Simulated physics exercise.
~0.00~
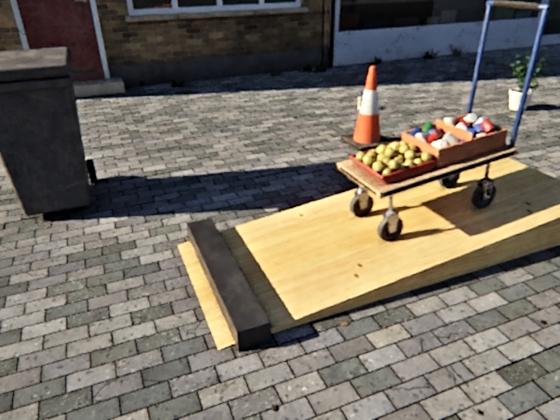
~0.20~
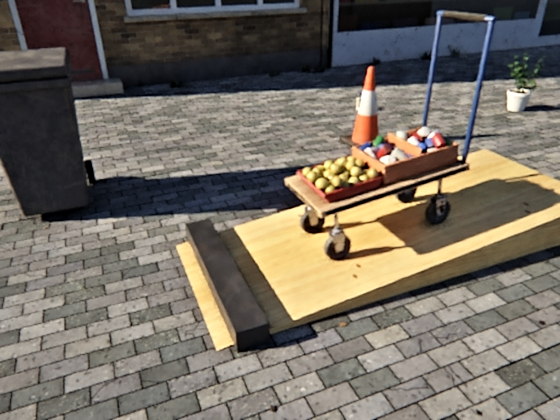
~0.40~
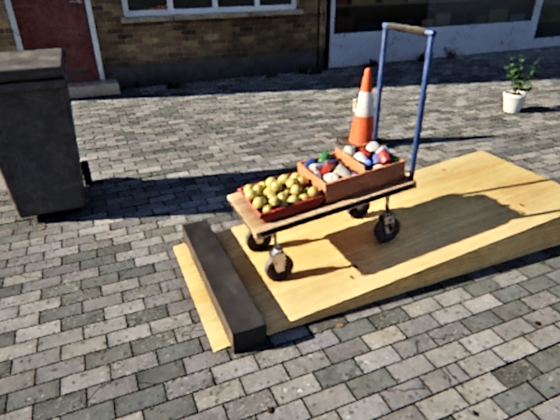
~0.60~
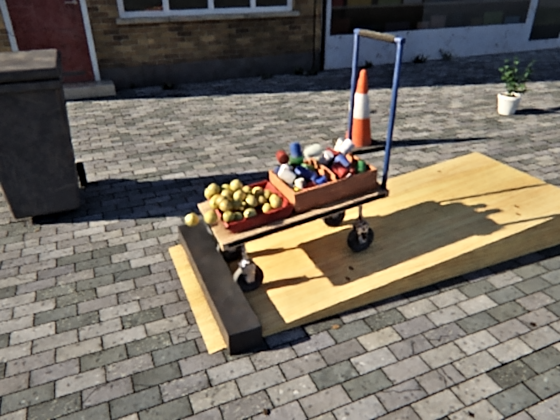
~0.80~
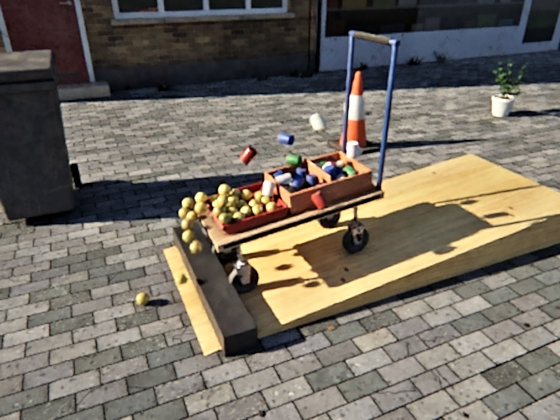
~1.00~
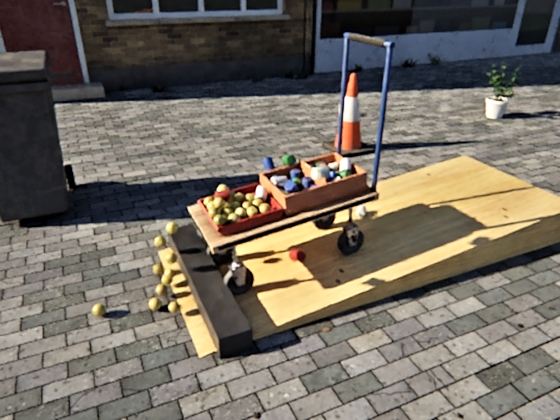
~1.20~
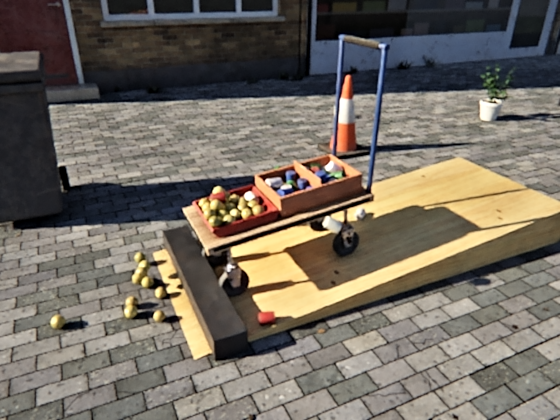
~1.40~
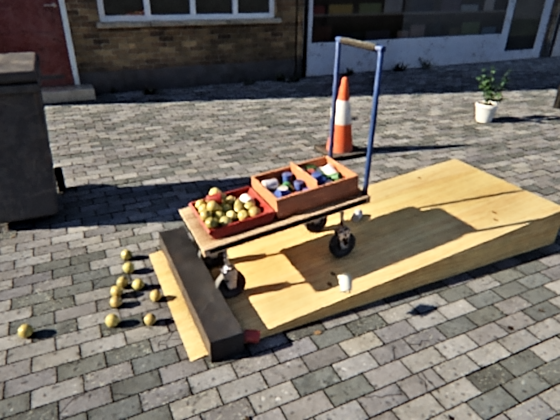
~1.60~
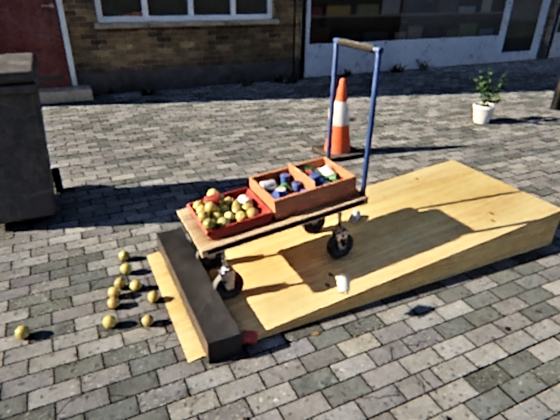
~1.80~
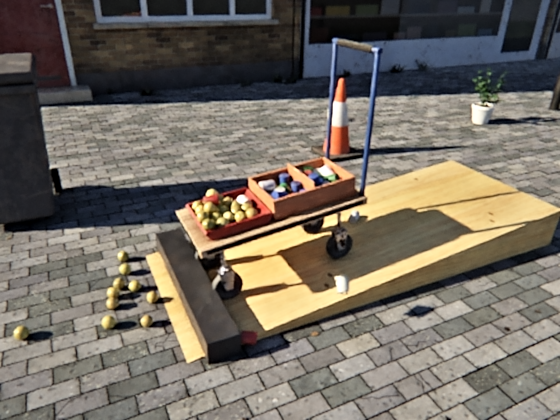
A trolley carrying a red tote of yellow apples and an orange tote of colourful jars rolls left down a wooden ramp and stops against a dark kerb, throwing apples forward onto the paving and a few jars out, then stands still with both totes aboard, still partly filled.
